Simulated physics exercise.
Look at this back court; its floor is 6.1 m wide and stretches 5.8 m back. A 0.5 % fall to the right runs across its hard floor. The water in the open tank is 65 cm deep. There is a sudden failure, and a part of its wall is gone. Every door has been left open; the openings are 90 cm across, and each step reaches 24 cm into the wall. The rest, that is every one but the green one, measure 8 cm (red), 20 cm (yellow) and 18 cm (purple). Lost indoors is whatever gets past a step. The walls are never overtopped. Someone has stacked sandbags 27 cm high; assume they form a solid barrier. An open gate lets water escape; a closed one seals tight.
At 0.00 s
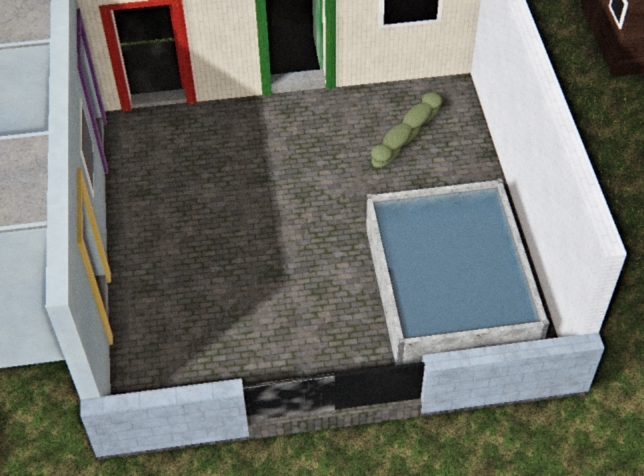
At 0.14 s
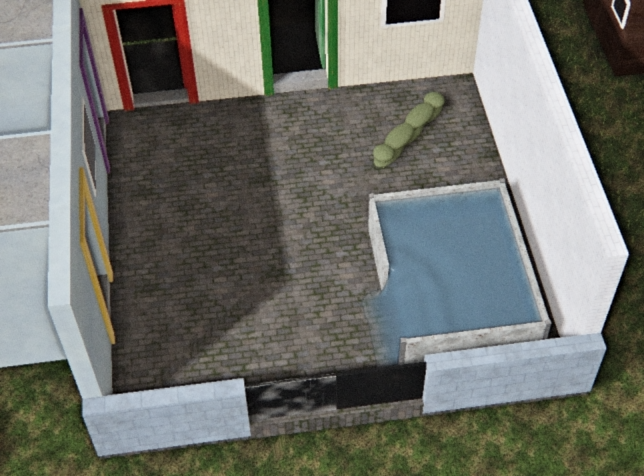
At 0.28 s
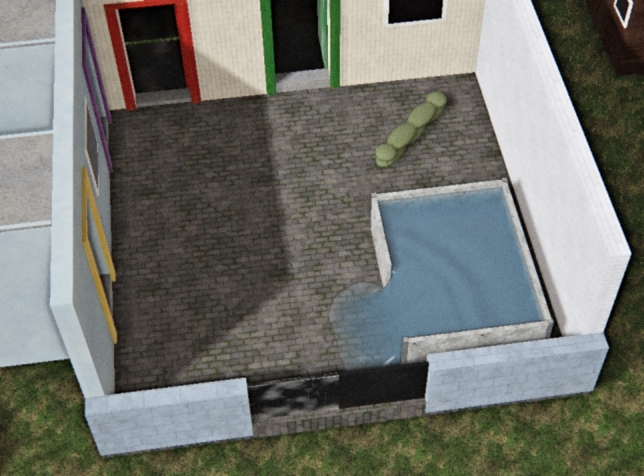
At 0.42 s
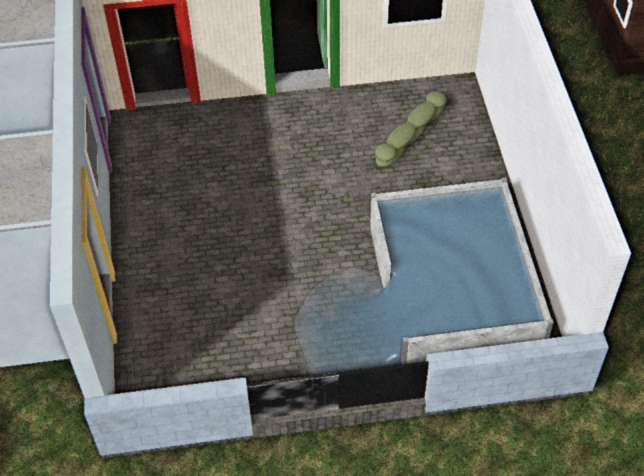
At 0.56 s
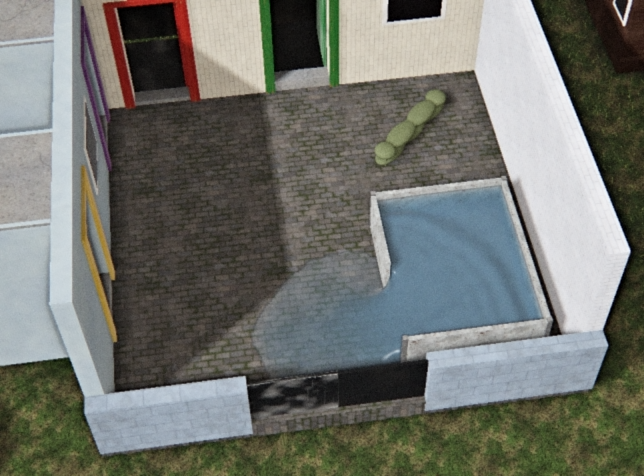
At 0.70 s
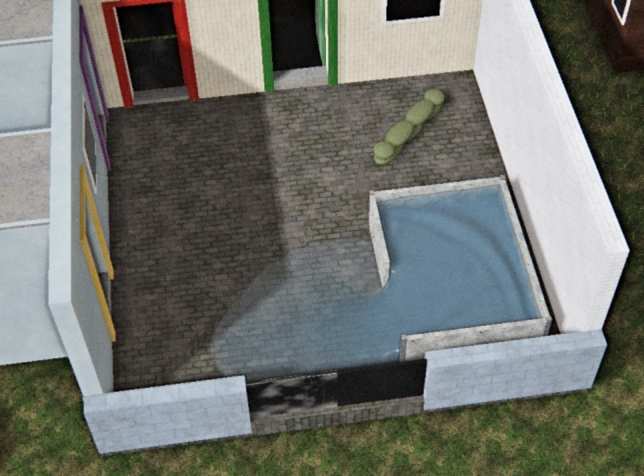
Water pouring through a gap in a raised tank's wall and spreading leftward in a thin sheet across a paved courtyard.
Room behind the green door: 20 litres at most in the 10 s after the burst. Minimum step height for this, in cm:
6 cm, roughly.
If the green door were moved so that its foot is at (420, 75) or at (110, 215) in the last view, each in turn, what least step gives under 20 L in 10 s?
11.5 and 7.5 cm.
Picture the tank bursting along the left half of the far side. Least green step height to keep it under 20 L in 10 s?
Estimate: Near 16 cm.
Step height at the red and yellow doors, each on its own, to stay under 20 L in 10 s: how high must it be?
Close to 19 cm (red) and close to 20 cm (yellow).
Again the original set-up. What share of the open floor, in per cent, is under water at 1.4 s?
The wet part is about 30 per cent.
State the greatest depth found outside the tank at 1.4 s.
It gets to close to 40 centimetres there.
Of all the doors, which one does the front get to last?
Last: Green.
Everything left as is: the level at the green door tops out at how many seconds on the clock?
Peak time: About 6.0 s.
After 1.4 s water covers 30 % of the floor, deepest (40 cm) near (116, 424); it has not reached the green door.
After 3.0 s water covers 45 % of the floor, deepest (34 cm) near (115, 412); it has not reached the green door.
After 10.0 s water covers 95 % of the floor, deepest (19 cm) near (465, 71); 8 cm at the green door, 0 litres in over its 20 cm step.
At the green door as built, the water arrived by 4.5 s and peaked near 10 cm at 5.8 s.
Run again over the same 10 s with other heights there, 25 litres in over 5.5 cm, 11 litres over 7 cm. The limit of 20 litres is kept from about 6 cm up.
